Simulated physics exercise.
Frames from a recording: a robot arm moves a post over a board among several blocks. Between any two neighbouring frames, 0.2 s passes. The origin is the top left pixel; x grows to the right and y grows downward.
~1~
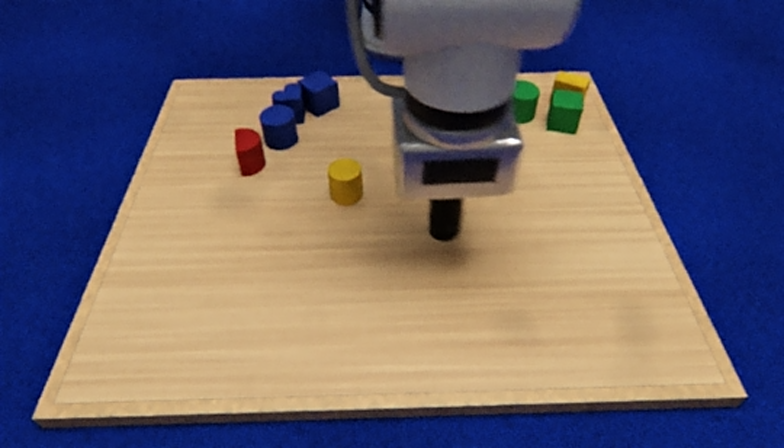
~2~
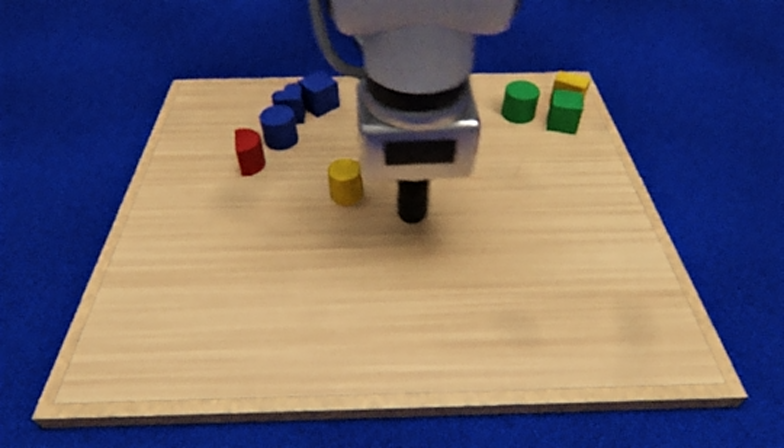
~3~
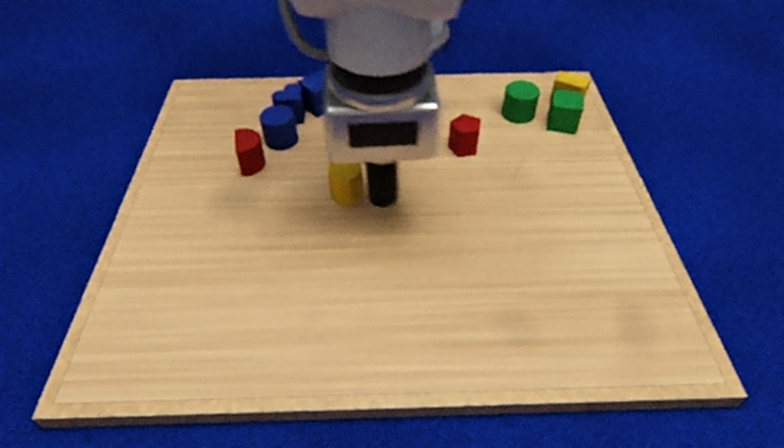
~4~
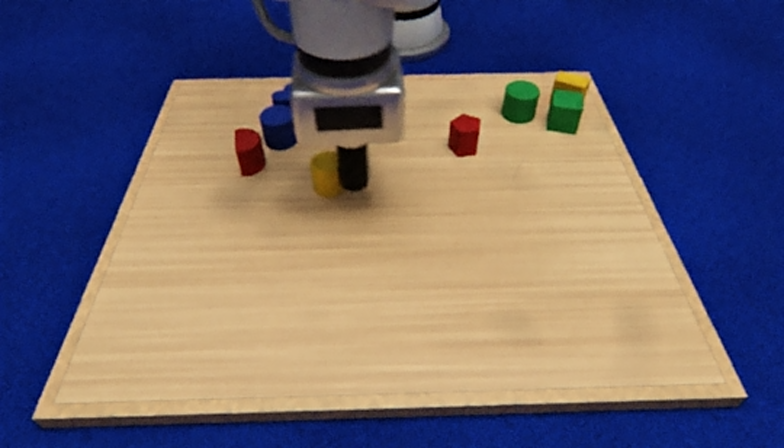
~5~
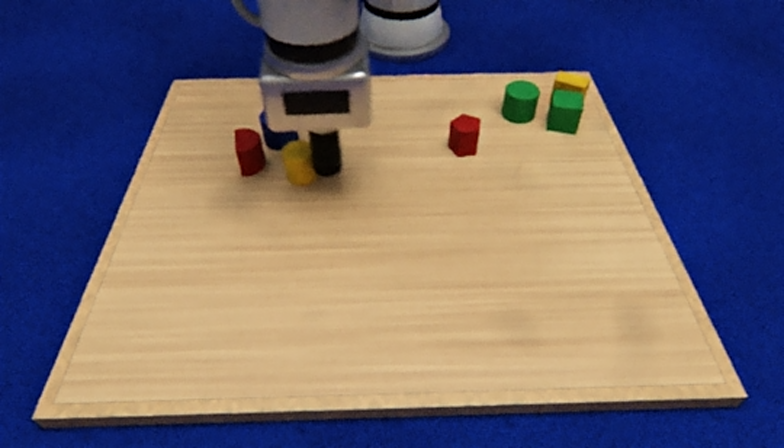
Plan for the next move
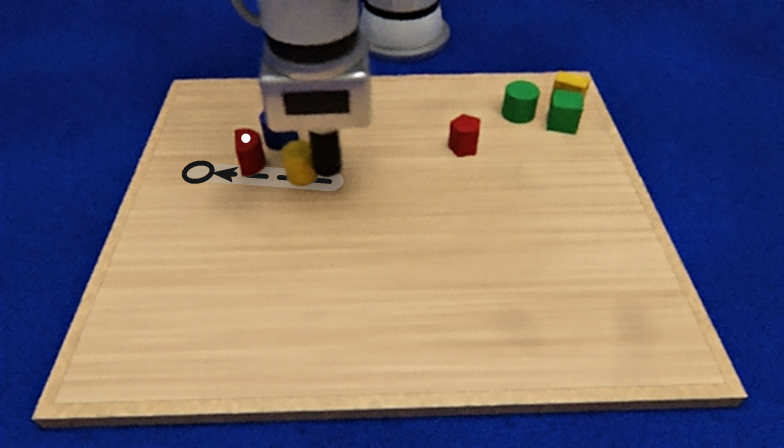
At the start, a robot arm holds a dark post over a wooden board, to the right of a yellow round block. The post moves left and slightly away until it meets the yellow block, then pushes it a short way toward the red and blue blocks at the upper left.
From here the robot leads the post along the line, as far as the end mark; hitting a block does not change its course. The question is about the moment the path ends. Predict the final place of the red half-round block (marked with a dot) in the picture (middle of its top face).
Its top middle will sit at (201, 109).
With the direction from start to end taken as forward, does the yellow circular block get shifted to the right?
Final answer: Yes.
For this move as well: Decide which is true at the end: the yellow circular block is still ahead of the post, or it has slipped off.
I believe the yellow circular block loses its place ahead of the post and slips off.
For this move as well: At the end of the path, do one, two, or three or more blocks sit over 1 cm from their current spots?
Going by the path, two blocks will move.
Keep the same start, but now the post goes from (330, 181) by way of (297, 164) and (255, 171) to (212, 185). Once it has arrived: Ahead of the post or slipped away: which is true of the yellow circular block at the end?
Still being pushed.
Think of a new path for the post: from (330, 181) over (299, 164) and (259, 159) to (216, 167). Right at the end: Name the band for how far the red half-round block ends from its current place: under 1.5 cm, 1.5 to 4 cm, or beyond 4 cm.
It ends farther than 4 cm from its spot.
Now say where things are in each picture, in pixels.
In the first frame, lower end of the post at (444, 231), tops of blocks, red half-round block at (246, 138), blue circular block at (277, 114), yellow circular block at (344, 169).
In the second frame, post at (412, 214), blocks as before.
In the third frame, post at (383, 198), blocks as before.
In the fourth frame, post at (355, 183), yellow circular block at (327, 161).
In the fifth frame, post at (328, 169), red half-round block at (246, 138), blue circular block hidden, yellow circular block at (298, 150).
The drawn path runs from (330, 181) to (198, 172); the dot is on the red half-round block.
The first path, step by step. One third of the way, post at (283, 165); red half-round block at (231, 134); yellow circular block at (257, 142).
Two thirds of the way, post at (237, 162); red half-round block at (205, 119); yellow circular block at (221, 133).
At the end, post at (194, 159); red half-round block at (201, 109); blue circular block not moved; yellow circular block at (203, 128).
